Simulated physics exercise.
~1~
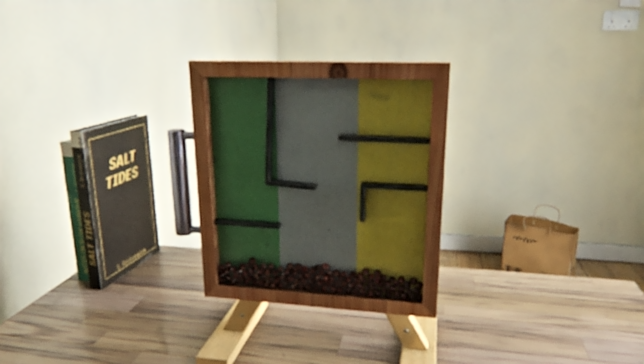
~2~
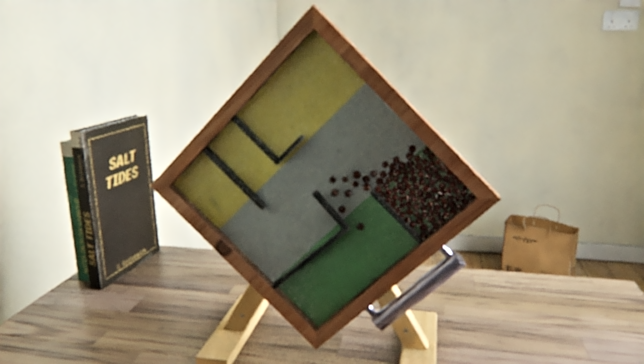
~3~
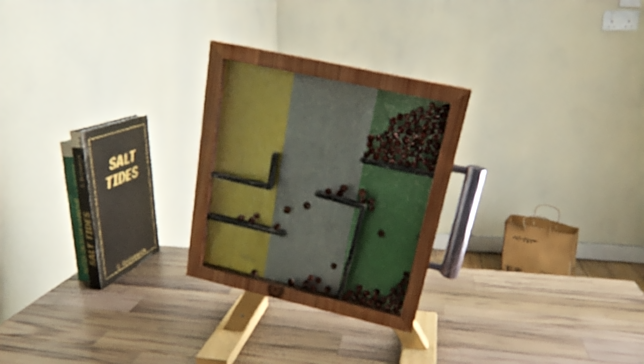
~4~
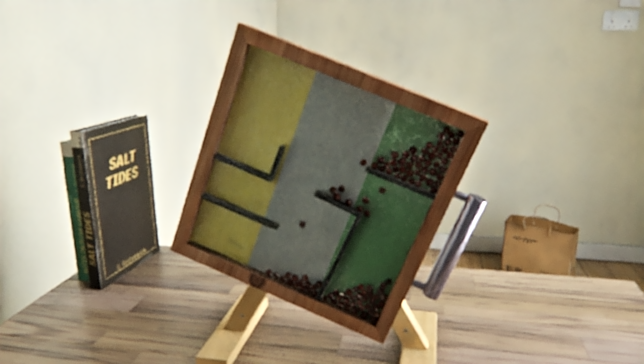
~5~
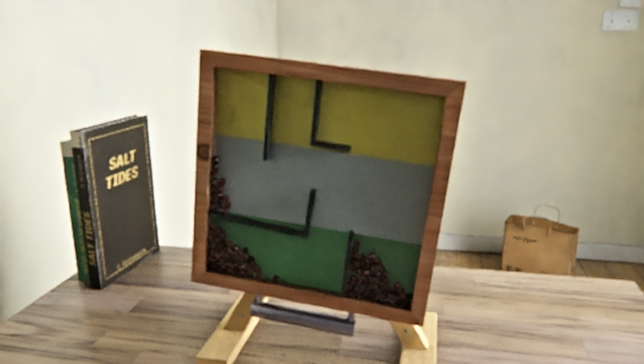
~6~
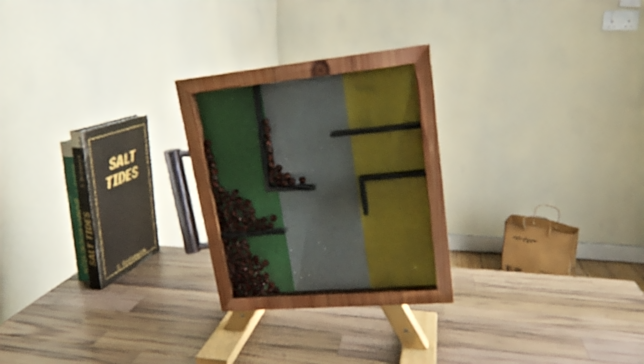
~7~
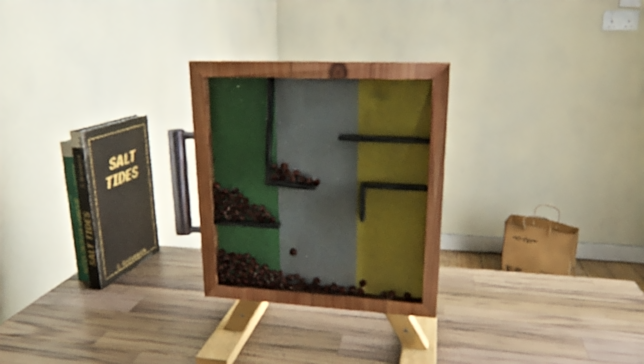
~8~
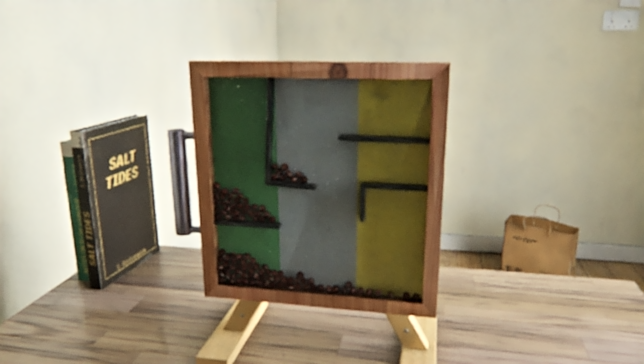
On a wooden tabletop, a framed case of dark beads turns anticlockwise, swings back level, and settles with beads mostly in green.
